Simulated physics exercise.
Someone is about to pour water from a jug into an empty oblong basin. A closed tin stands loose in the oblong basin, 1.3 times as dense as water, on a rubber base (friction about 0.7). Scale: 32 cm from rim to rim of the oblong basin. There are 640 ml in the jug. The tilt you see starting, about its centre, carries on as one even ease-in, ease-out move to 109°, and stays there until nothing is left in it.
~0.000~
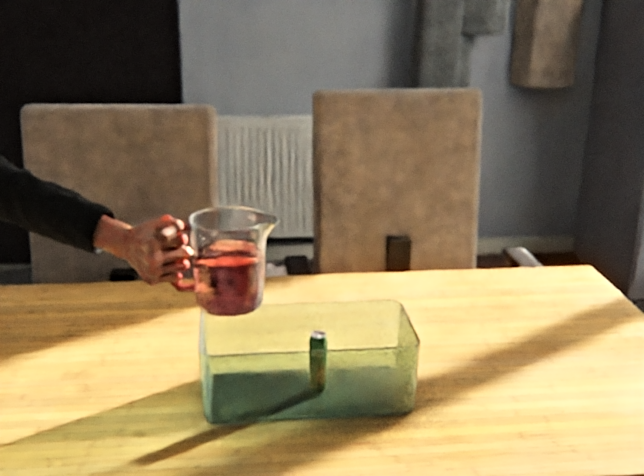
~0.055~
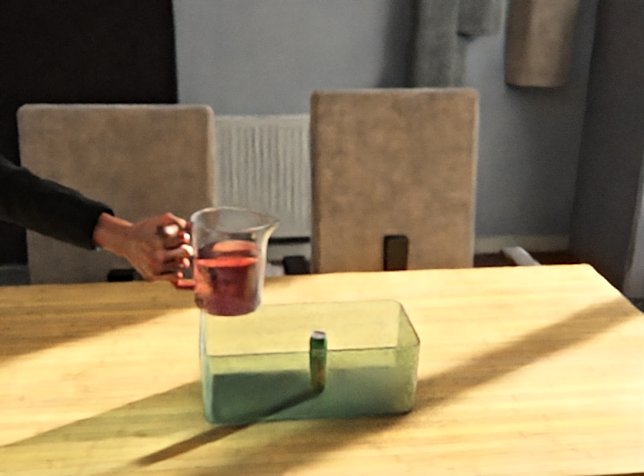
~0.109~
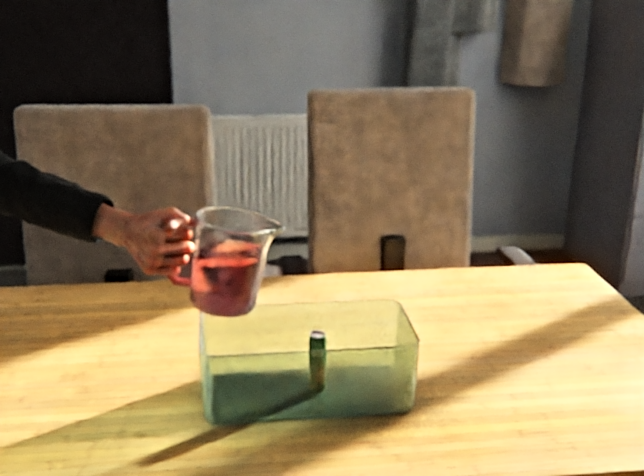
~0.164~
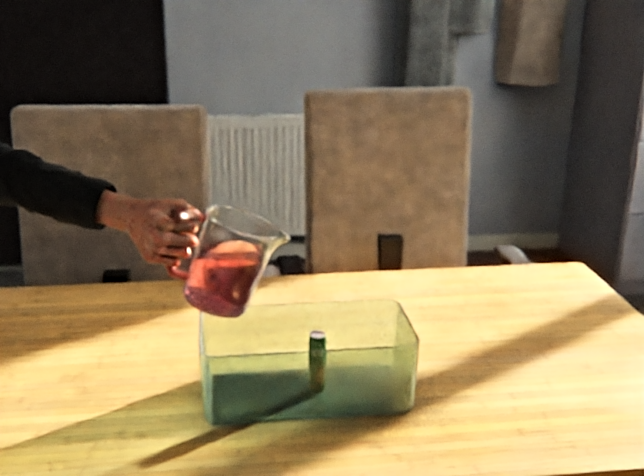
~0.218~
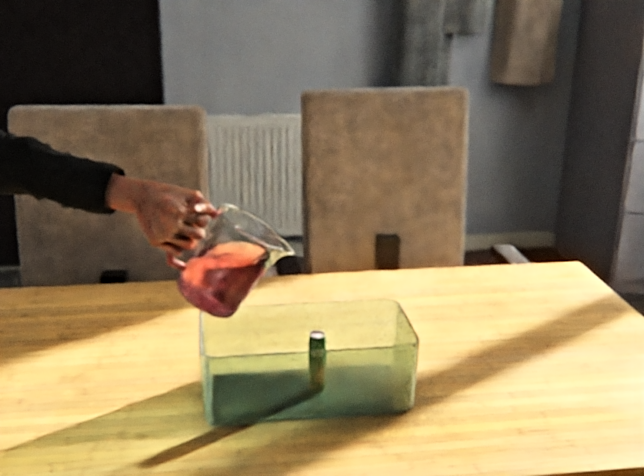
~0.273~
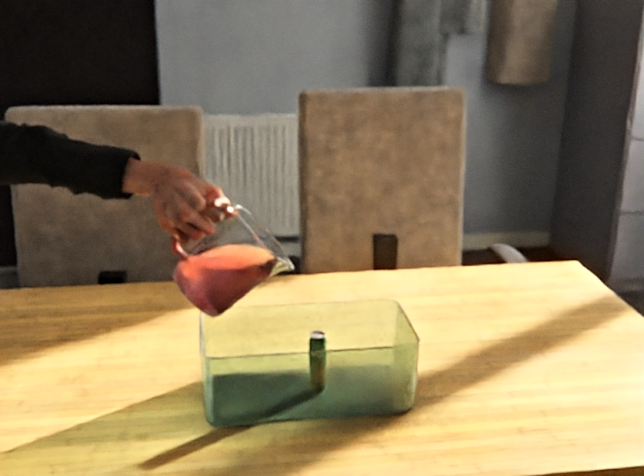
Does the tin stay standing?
The tin falls.
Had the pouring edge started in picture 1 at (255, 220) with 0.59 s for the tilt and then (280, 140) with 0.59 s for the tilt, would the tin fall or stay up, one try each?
First it remains upright; then it remains upright.
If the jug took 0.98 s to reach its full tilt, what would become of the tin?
Then it goes over.
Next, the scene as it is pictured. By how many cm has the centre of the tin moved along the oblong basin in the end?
About 9.0 cm.
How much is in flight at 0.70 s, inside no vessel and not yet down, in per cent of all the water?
About 8 per cent.
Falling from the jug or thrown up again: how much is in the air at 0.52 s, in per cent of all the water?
About 20 per cent.
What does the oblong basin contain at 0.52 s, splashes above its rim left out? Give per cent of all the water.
Some 22 per cent.
By 0.52 s the tilt is 105° and 58 per cent is still to pour; the tin stands where it began.
By 0.70 s the tilt is 109° and 13 per cent is still to pour; the tin leans 17°.
By 0.89 s the tilt is 109° and 1 per cent is still to pour; the tin lies on its side.
By 1.09 s the tilt is 109° and 0 per cent is still to pour; the tin lies on its side.
At rest the tin lies on its side.
